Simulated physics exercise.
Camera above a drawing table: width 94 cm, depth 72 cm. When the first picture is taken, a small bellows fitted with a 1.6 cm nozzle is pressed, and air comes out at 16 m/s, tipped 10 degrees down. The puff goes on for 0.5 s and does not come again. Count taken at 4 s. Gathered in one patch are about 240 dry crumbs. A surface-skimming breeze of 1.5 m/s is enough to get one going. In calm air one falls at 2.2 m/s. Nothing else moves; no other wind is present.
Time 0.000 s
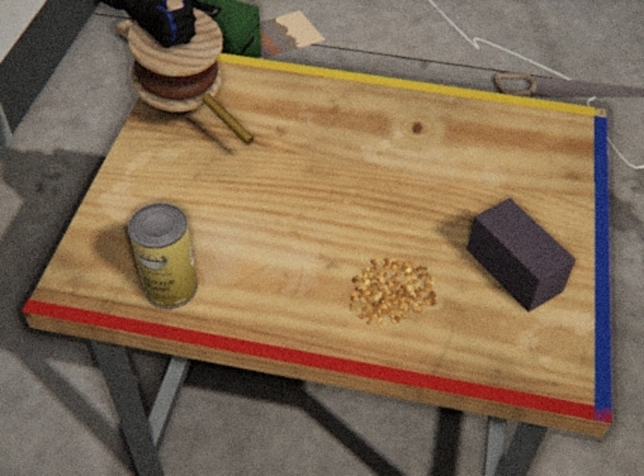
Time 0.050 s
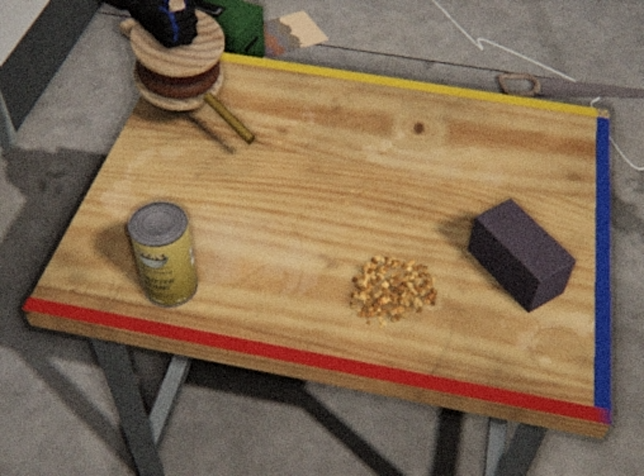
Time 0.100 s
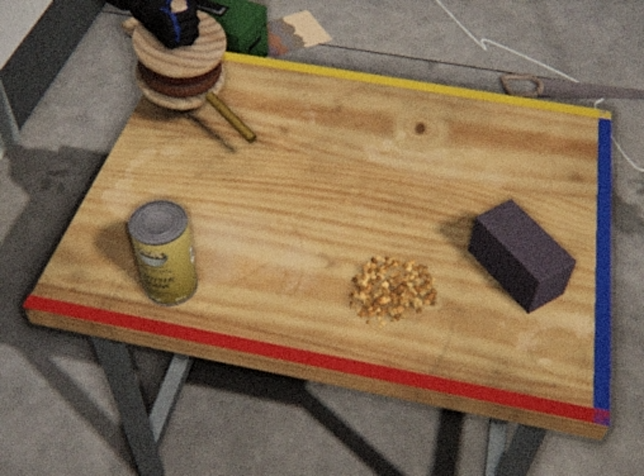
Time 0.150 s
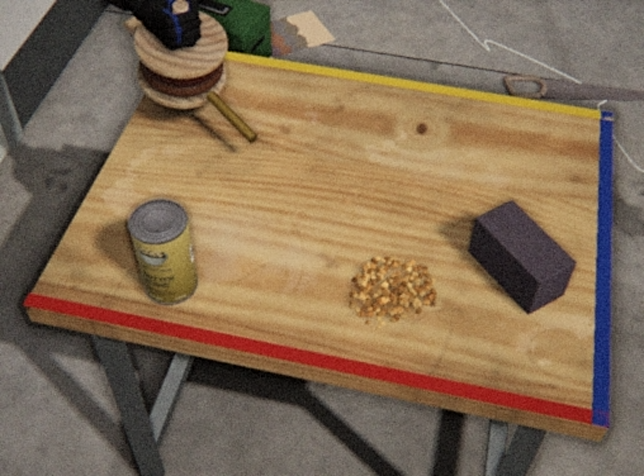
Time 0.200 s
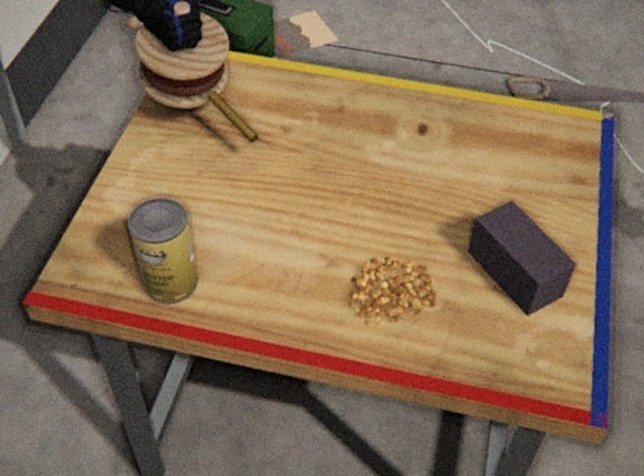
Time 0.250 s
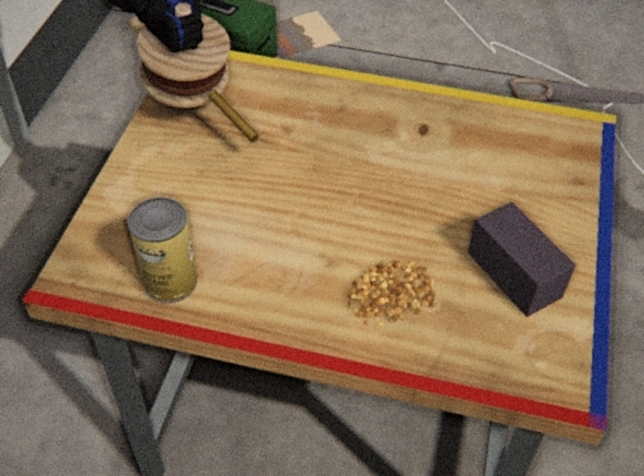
On a wooden table, a bellows points toward dry crumbs between a tin and a block, all staying still.
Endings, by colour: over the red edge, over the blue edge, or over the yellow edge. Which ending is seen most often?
The largest share ends at red.
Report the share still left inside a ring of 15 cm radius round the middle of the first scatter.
Near 0 %.
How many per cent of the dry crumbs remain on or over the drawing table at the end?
Near 0 %.
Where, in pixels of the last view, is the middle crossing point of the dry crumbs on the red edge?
Somewhere about (474, 402).
After 0.8 s, 0 % are still on the top, 81 % are over the red edge, 0 % over the yellow edge and 19 % over the blue edge.
After 1.3 s, 0 % are still on the top, 81 % are over the red edge, 0 % over the yellow edge and 19 % over the blue edge.
After 2.2 s, 0 % are still on the top, 81 % are over the red edge, 0 % over the yellow edge and 19 % over the blue edge.
After 4.0 s, at the end, 81 % are over the red edge, 0 % over the yellow edge and 19 % over the blue edge.
